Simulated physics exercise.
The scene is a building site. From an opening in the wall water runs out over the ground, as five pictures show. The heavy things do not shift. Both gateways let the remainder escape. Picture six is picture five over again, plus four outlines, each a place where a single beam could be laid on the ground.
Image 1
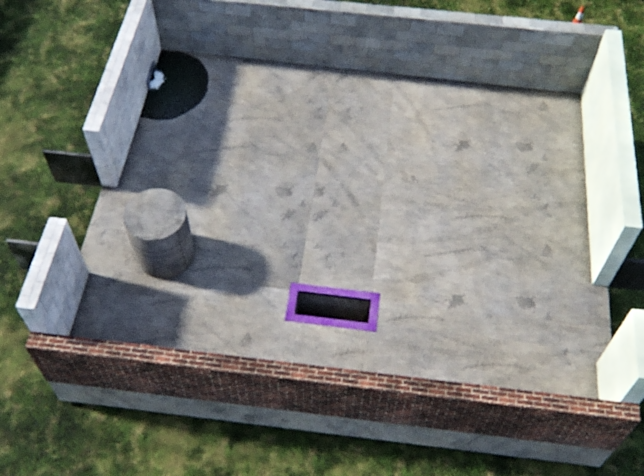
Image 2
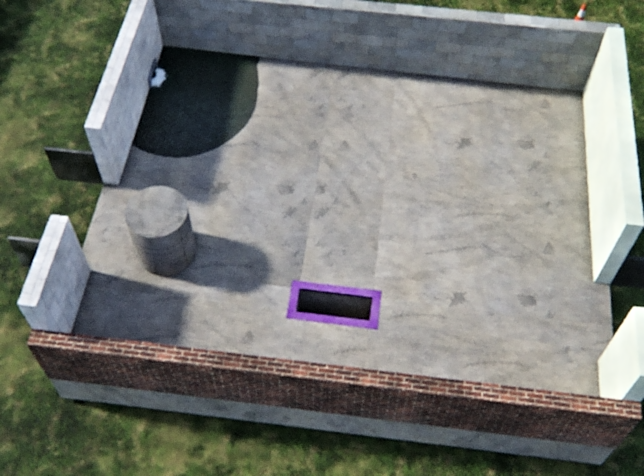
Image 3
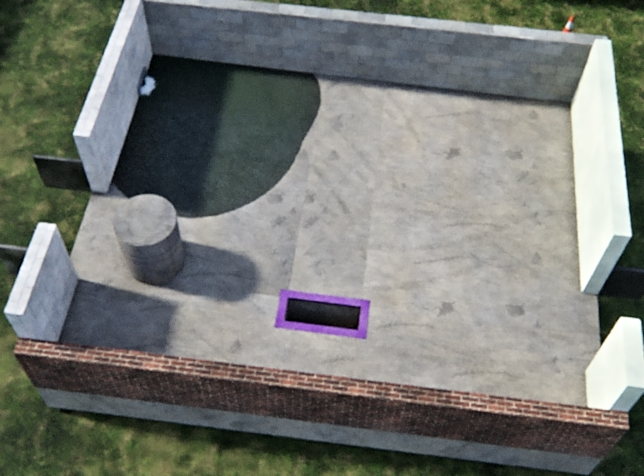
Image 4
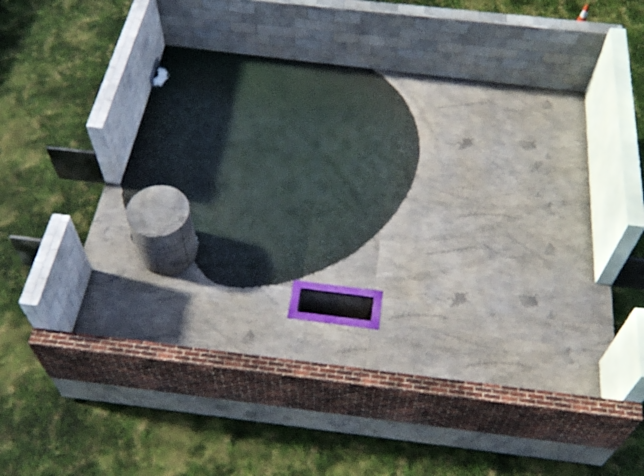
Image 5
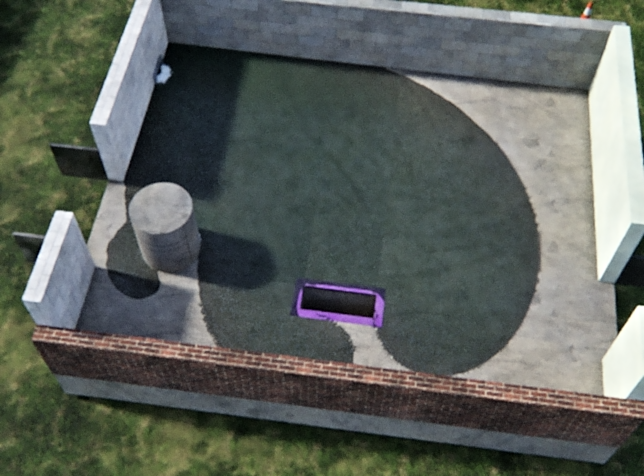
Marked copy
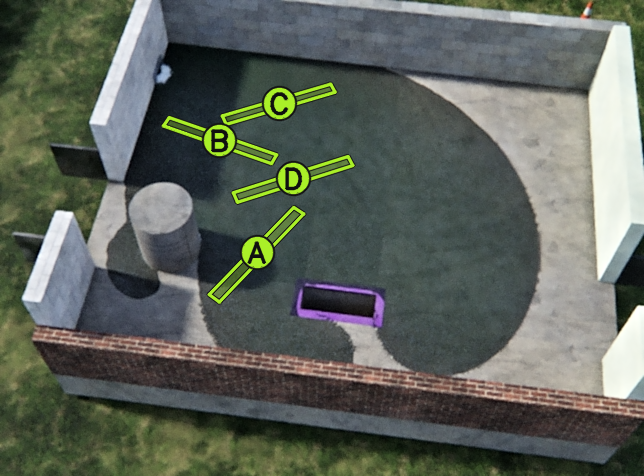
Dark water spreading from the top left corner across a walled concrete floor, passing a round pillar and reaching a purple-edged gully.
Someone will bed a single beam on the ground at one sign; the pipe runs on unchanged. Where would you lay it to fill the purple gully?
Position C does it best.
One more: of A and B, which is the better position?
B.
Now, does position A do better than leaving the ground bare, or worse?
It is worse.
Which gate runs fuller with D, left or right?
The right one.
On the marked copy, A from (214, 298) to (298, 210); B from (166, 121) to (274, 159); C from (224, 120) to (332, 88); D from (235, 197) to (350, 161).
If A is chosen, about 9 % of the stream runs into the purple gully, about 89 % out by the gates.
If B is chosen, about 13 % of the stream runs into the purple gully, about 85 % out by the gates.
If C is chosen, about 21 % of the stream runs into the purple gully, about 76 % out by the gates.
If D is chosen, about 12 % of the stream runs into the purple gully, about 85 % out by the gates.
